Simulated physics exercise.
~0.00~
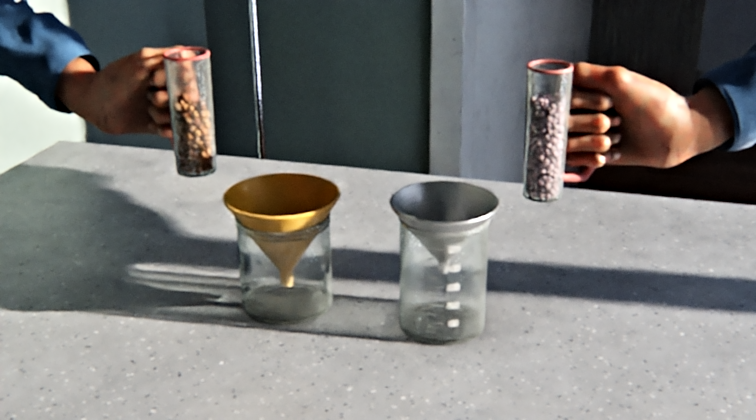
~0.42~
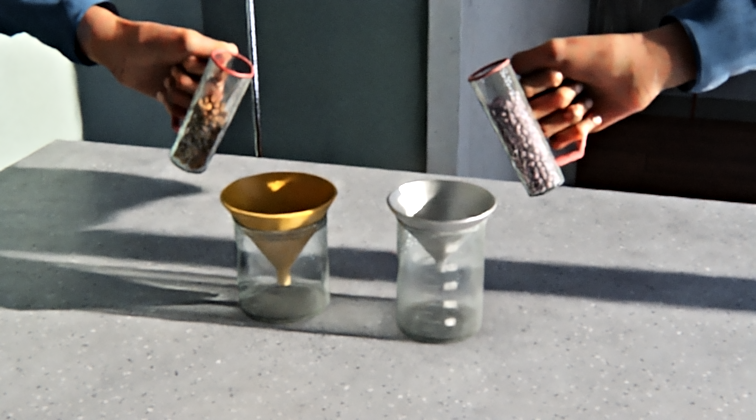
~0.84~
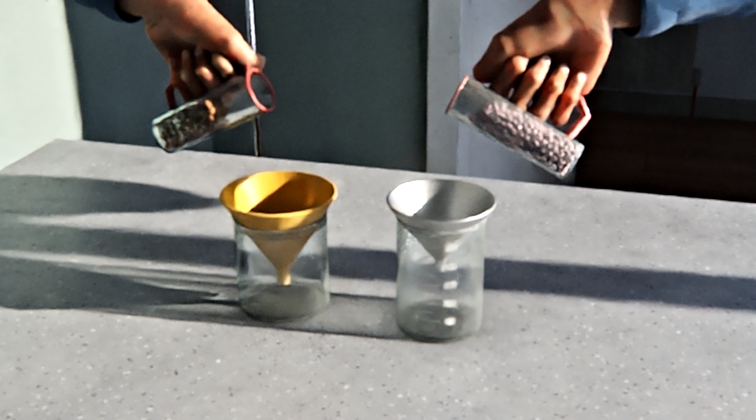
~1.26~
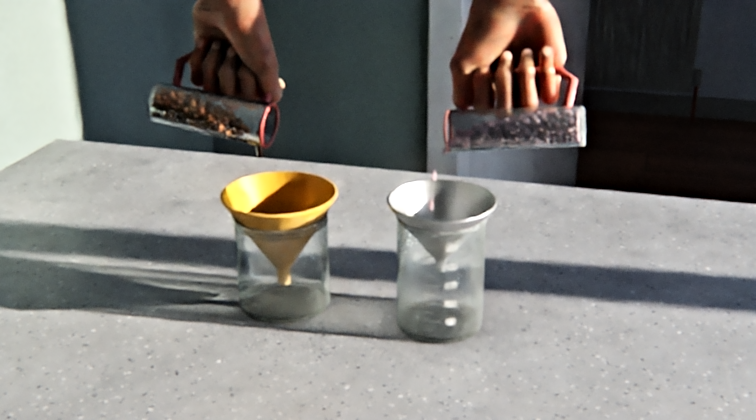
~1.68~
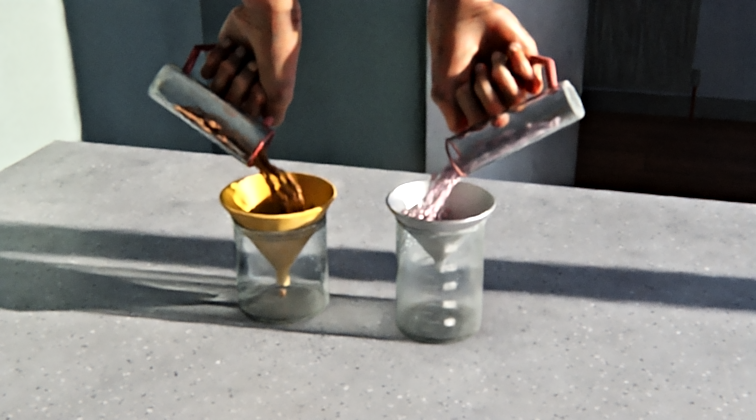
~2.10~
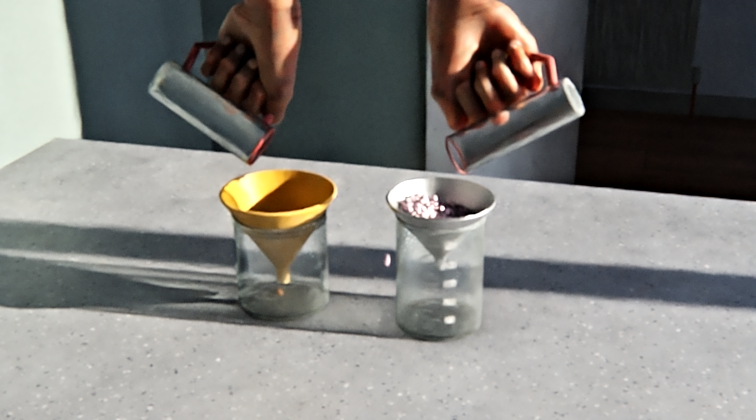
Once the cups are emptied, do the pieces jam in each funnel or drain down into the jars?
They jam in both the yellow funnel on the left and the grey funnel on the right. Hardly any pieces reach the jars.
